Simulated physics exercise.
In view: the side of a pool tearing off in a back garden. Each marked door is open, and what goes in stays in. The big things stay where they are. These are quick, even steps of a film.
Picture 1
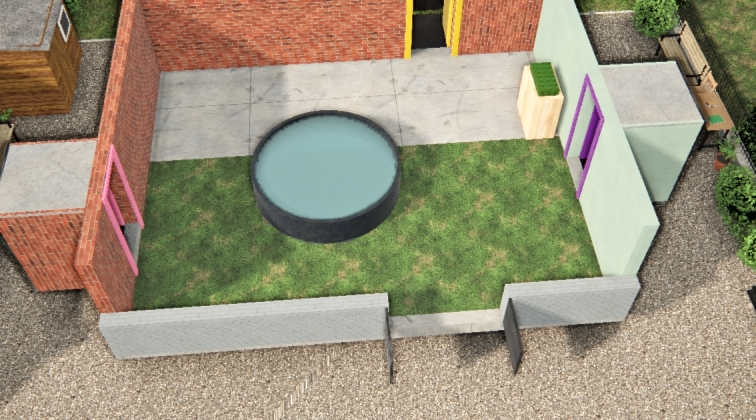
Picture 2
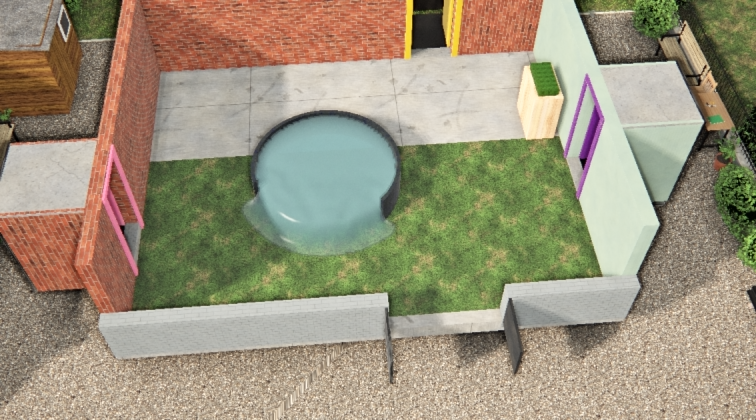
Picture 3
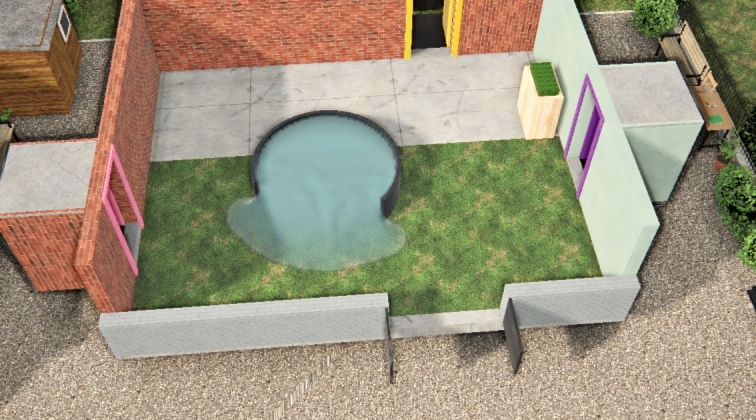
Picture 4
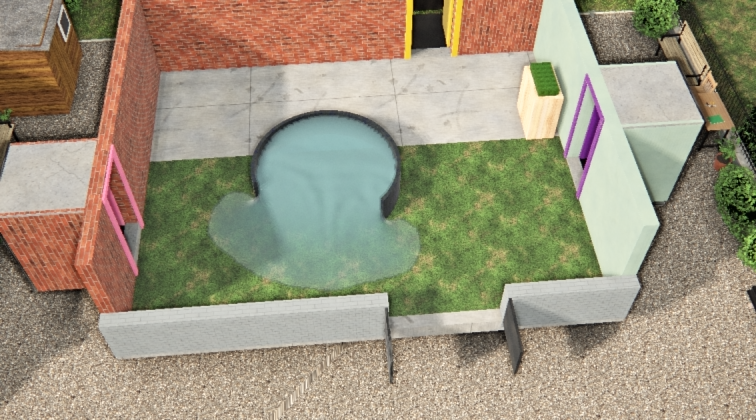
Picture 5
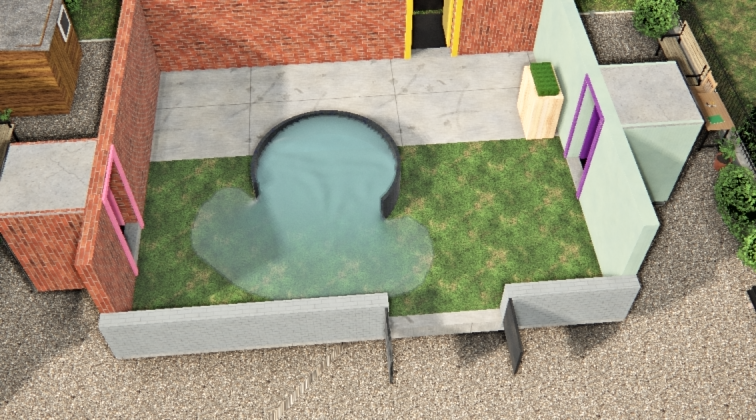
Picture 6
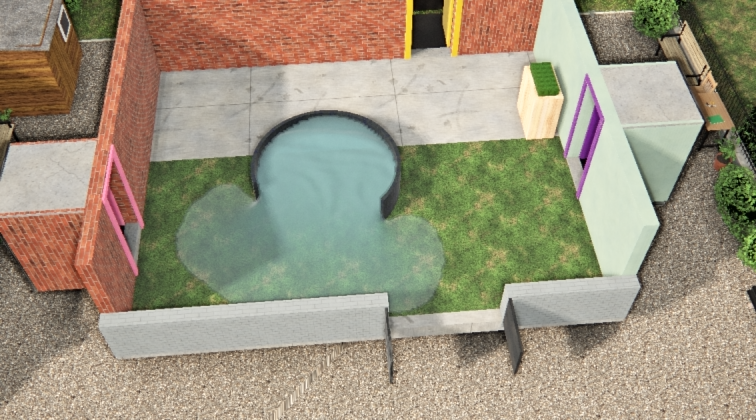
A round, dark-sided pool stood full of still water in a walled back garden, then its front side gave way and water poured out, spreading across the grass to both left and right.
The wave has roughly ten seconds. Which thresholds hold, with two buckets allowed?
The purple door stays under that; the pink door stays under that; the yellow door stays under that.
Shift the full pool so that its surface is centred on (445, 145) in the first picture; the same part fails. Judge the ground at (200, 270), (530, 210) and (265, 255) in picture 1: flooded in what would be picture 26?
In turn: Under water, wet, under water.
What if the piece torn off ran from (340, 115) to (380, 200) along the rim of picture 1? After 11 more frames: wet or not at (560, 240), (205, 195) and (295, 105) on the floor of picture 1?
One after the other: Wet, dry, no water.
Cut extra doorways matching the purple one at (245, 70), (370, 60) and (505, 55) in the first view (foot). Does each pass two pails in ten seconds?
As listed: Floods, keeps below it, is under.
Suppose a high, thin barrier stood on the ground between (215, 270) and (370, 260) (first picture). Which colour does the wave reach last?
The yellow one.
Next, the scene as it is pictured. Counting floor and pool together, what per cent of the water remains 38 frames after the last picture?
Some 86 per cent.
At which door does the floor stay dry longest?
I say the yellow-painted one.
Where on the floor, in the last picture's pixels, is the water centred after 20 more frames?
At about (283, 252).
A moment on, water covers 25 % of the floor; the purple door not reached, the pink door wet at the sill, nothing in, the yellow door not reached.
Next, water covers 30 % of the floor; the purple door not reached, the pink door wet at the sill, nothing in, the yellow door not reached.
Then, water covers 35 % of the floor; the purple door not reached, the pink door wet at the sill, nothing in, the yellow door not reached.
Later, water covers 65 % of the floor; the purple door not reached, the pink door wet at the sill, nothing in, the yellow door not reached.
In the end, water covers 90 % of the floor; the purple door wet at the sill, nothing in, the pink door wet at the sill, nothing in, the yellow door wet at the sill, nothing in.
